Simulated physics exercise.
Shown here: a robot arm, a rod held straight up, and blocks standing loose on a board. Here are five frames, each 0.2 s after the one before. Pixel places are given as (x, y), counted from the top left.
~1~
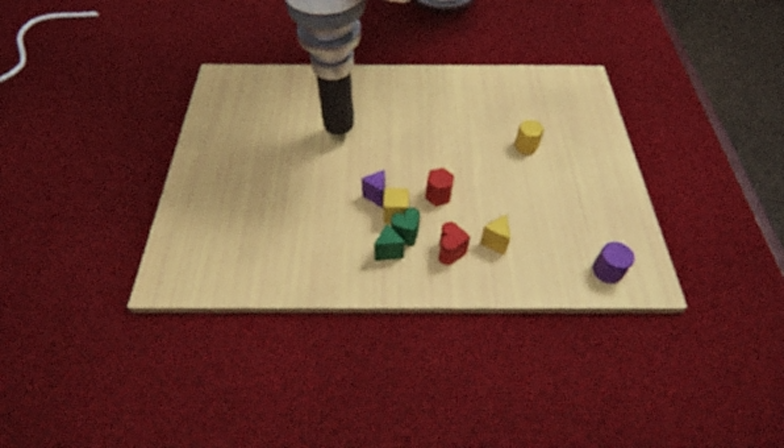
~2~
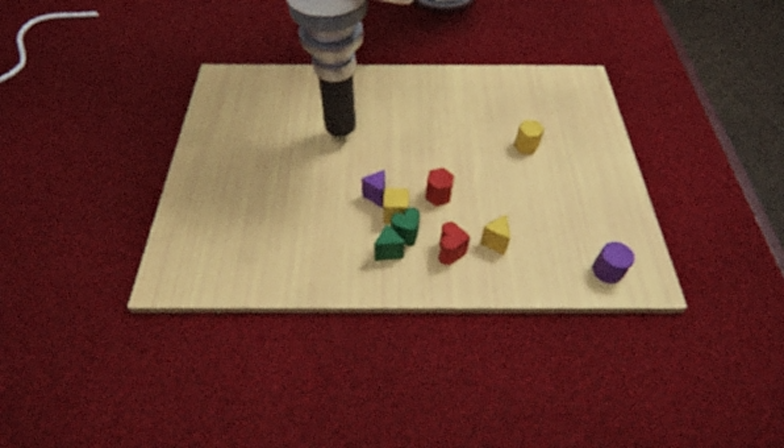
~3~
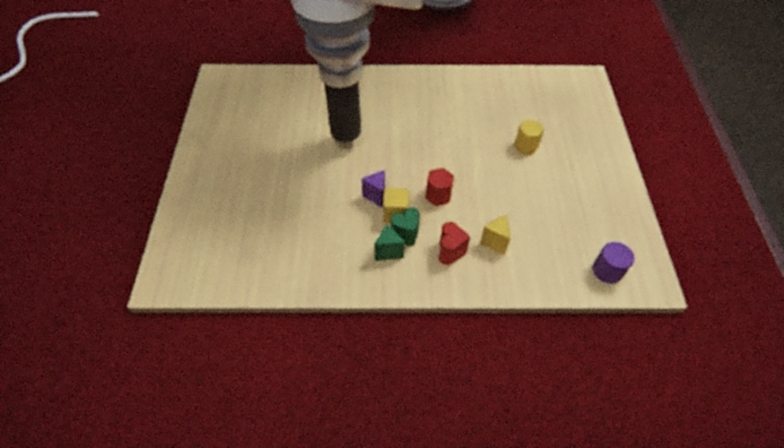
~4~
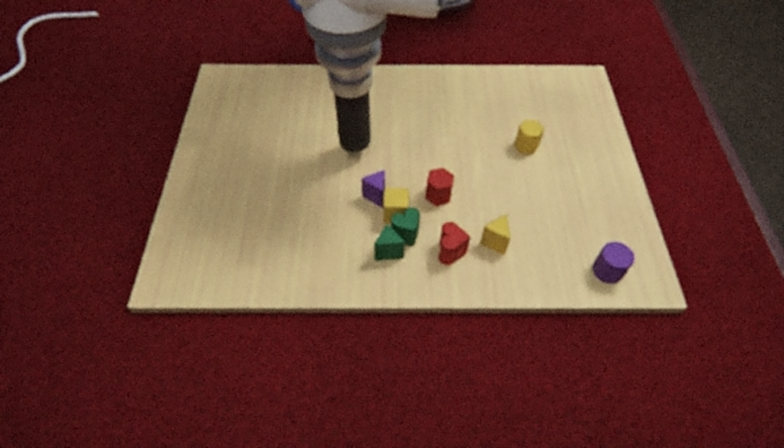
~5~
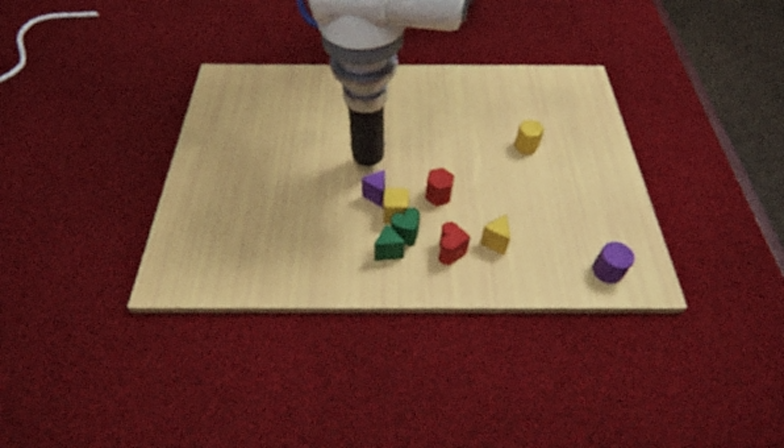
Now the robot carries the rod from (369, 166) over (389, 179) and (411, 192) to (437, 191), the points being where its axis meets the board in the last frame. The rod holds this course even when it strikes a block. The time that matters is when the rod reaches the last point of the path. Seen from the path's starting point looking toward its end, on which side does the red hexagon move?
So, looking from the first point of the path to the last, the red hexagon moves leftwards.
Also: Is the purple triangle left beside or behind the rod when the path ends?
Yes, it checks out.
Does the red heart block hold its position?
The answer is yes.
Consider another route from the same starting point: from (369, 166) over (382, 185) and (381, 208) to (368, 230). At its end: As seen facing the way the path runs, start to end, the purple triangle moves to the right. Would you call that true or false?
The statement is correct.
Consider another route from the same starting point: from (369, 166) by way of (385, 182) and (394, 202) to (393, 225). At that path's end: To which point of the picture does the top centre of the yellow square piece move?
Pixel (400, 234).
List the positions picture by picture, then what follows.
The first picture shows tip of the rod (339, 124), middles of tops, purple triangle (376, 179), yellow square piece (396, 197), red hexagon (441, 177), red heart block (454, 235).
The second picture shows rod (341, 126), nothing pushed.
The third picture shows rod (346, 132), nothing pushed.
The fourth picture shows rod (355, 141), nothing pushed.
The fifth picture shows rod (368, 155), purple triangle (376, 179), yellow square piece (396, 197), red hexagon (441, 177), red heart block (454, 235).
On the path given first. One third of the way, rod (389, 169); purple triangle (378, 181), turned 30° clockwise.
Two thirds of the way, rod (412, 181); purple triangle (381, 182), turned 65° clockwise.
At the end, rod (439, 180); purple triangle (381, 182), turned 65° clockwise; yellow square piece unmoved; red hexagon (470, 179); red heart block unmoved.
